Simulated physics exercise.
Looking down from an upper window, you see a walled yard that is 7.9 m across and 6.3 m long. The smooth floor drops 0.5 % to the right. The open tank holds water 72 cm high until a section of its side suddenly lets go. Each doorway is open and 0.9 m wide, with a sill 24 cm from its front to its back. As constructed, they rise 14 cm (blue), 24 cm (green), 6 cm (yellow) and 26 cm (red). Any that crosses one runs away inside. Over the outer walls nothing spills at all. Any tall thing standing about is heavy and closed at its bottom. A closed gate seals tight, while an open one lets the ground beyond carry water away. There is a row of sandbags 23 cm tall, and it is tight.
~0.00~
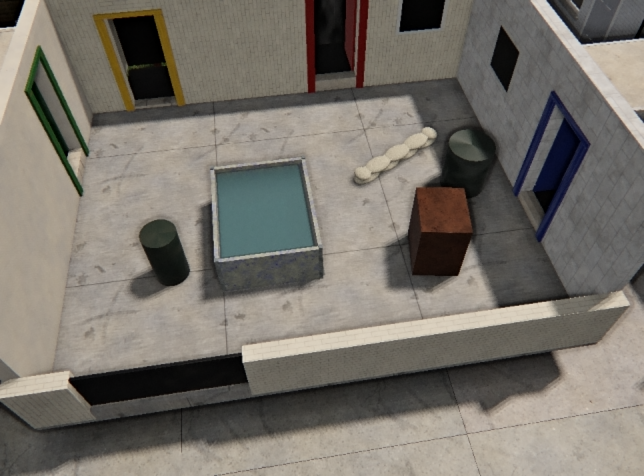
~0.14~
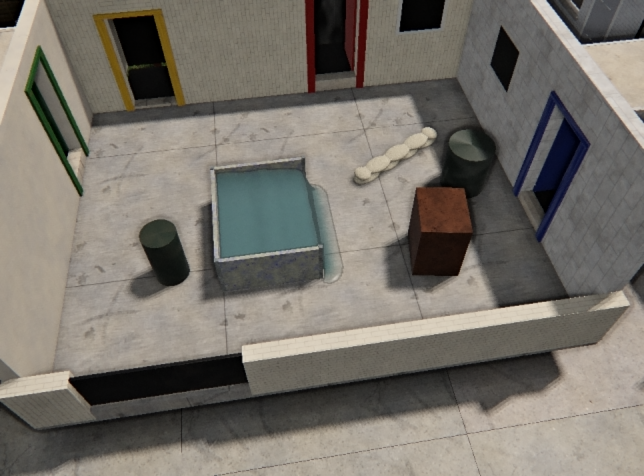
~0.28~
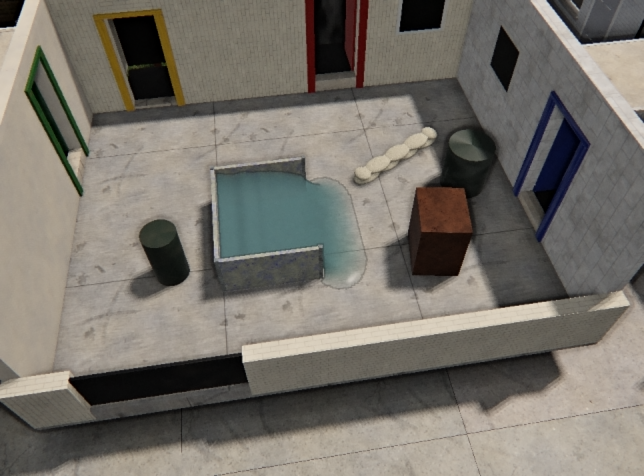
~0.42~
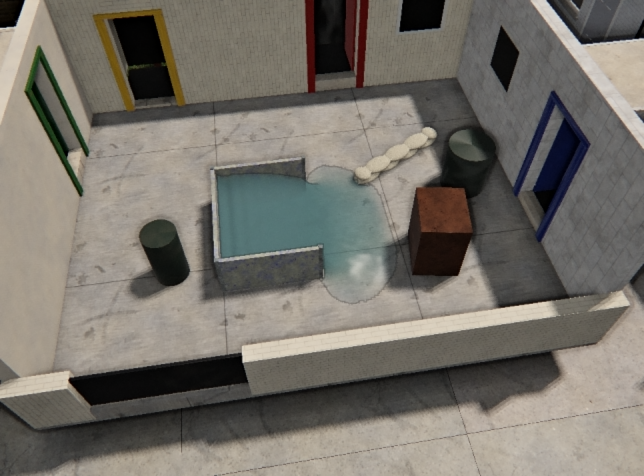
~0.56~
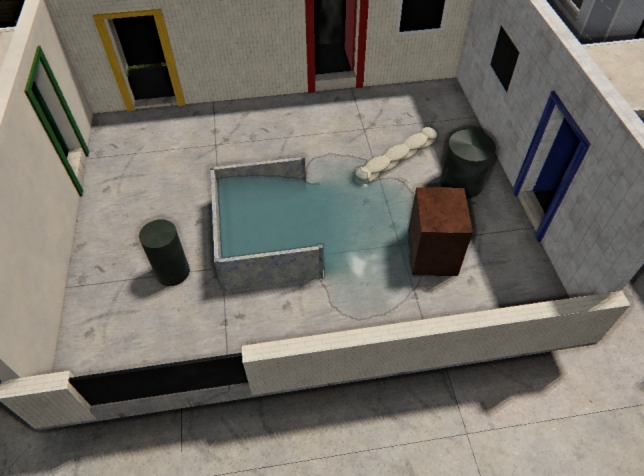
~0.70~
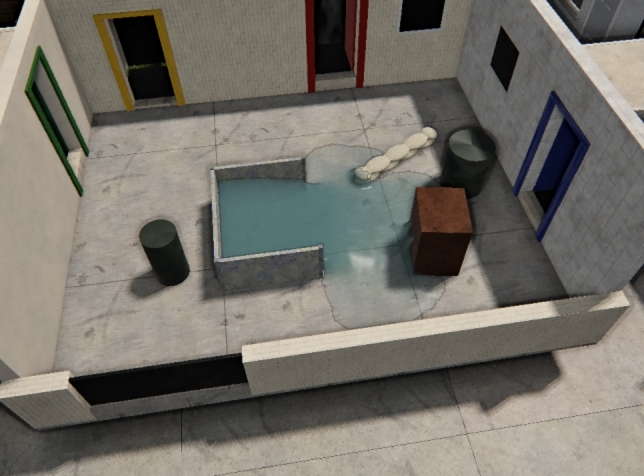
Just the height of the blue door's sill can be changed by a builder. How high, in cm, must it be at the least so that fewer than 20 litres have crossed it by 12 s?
At least roughly 25 cm high.
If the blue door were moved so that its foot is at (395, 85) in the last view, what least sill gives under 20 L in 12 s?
Roughly 8.0 cm.
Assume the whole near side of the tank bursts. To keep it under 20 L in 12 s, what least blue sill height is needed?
In that case about 6.5 cm.
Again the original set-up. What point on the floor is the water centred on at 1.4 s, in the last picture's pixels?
About (350, 227).
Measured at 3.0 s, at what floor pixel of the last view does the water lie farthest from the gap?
Front tip: Approx. (452, 82) px.
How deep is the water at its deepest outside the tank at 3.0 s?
About 32 cm.
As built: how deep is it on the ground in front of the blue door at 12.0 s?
It stands about 5.5 centimetres deep.
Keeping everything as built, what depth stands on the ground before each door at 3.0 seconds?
Depths in cm - blue: 18, green: 0, yellow: 0, red: 6.
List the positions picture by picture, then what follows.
In the first picture, the open tank at (264, 209) is whole and still, 72 cm deep; the blue door at (545, 175) is dry.
In the second picture, water pours out at (310, 221) and has run 0.3 m, to (338, 266); about 10 cm deep outside, 72 cm at the back.
In the third picture, the front is at (360, 267), 0.7 m from the gap at (310, 223); 1.5 m2 of floor is wet, 68 cm left at the back.
In the fourth picture, the front is at (392, 248), 1.3 m from the gap at (310, 224); 3.1 m2 of floor is wet, 61 cm left at the back.
In the fifth picture, the gap is at (310, 224), the front 1.9 m out at a hidden place; the back of the open tank holds 61 cm.
In the sixth picture, water pours out at (310, 224) and has run 2.5 m, to a hidden place; about 9 cm deep outside, 54 cm at the back; 1.3 m in a straight line remain to the blue door at (545, 175).
After 1.4 s water covers 25 % of the floor, deepest (47 cm) near (449, 195); 19 cm at the blue door, 15 litres in over its 14 cm sill.
After 3.0 s water covers 45 % of the floor, deepest (32 cm) near (452, 82); 18 cm at the blue door, 105 litres in over its 14 cm sill.
After 12.0 s water covers 95 % of the floor, deepest (6 cm) near (49, 401); 6 cm at the blue door, 119 litres in over its 14 cm sill.
At the blue door as built, the water arrived by 1.1 s and peaked near 25 cm at 2.2 s.
Run again over the same 12 s with other heights there, 29 litres in over 23 cm, 12 litres over 27 cm. The limit of 20 litres is kept from about 25 cm up.
